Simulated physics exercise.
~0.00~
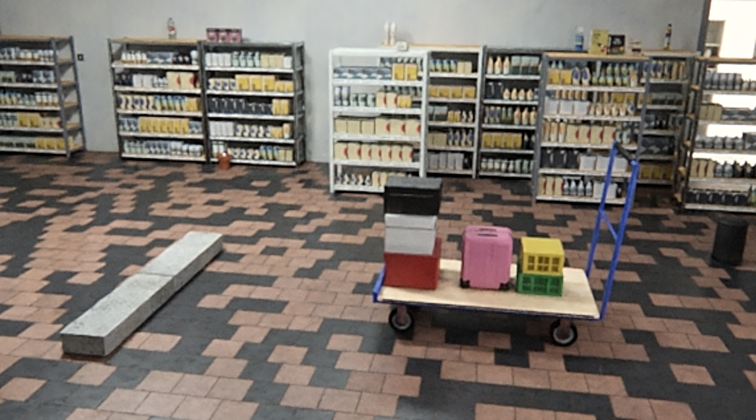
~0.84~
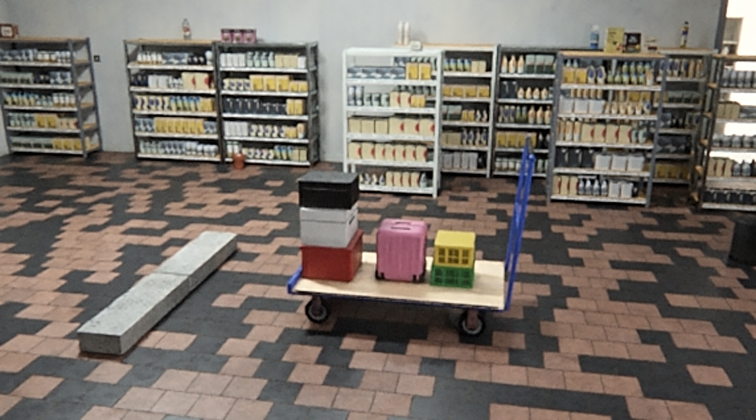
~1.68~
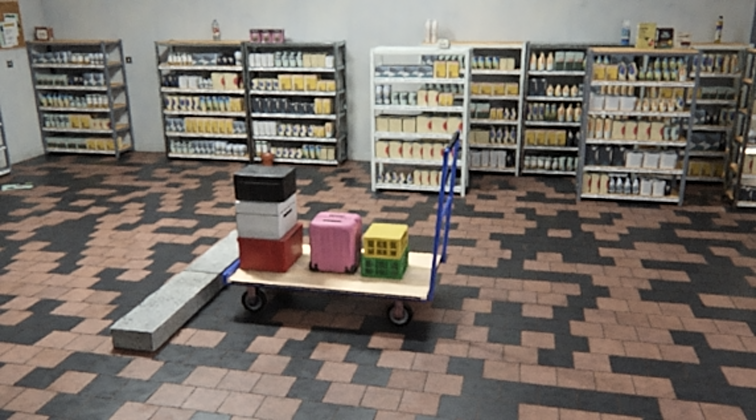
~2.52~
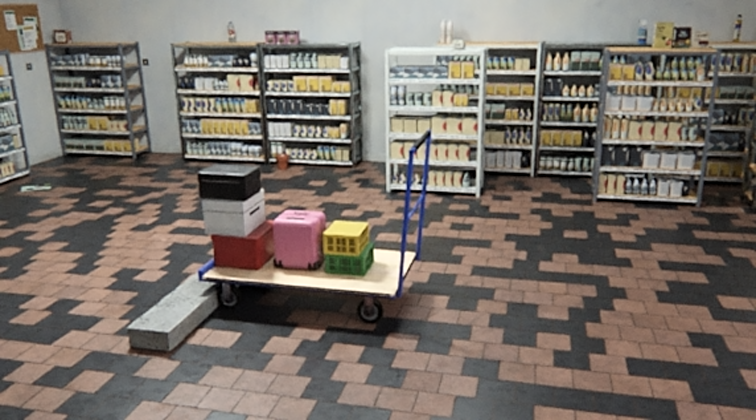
In a storeroom lined with stocked shelves, a flat trolley carrying stacked black, white and red boxes, a pink suitcase and yellow and green crates rolled left toward a long kerb on the floor, ending up against it with everything still aboard.
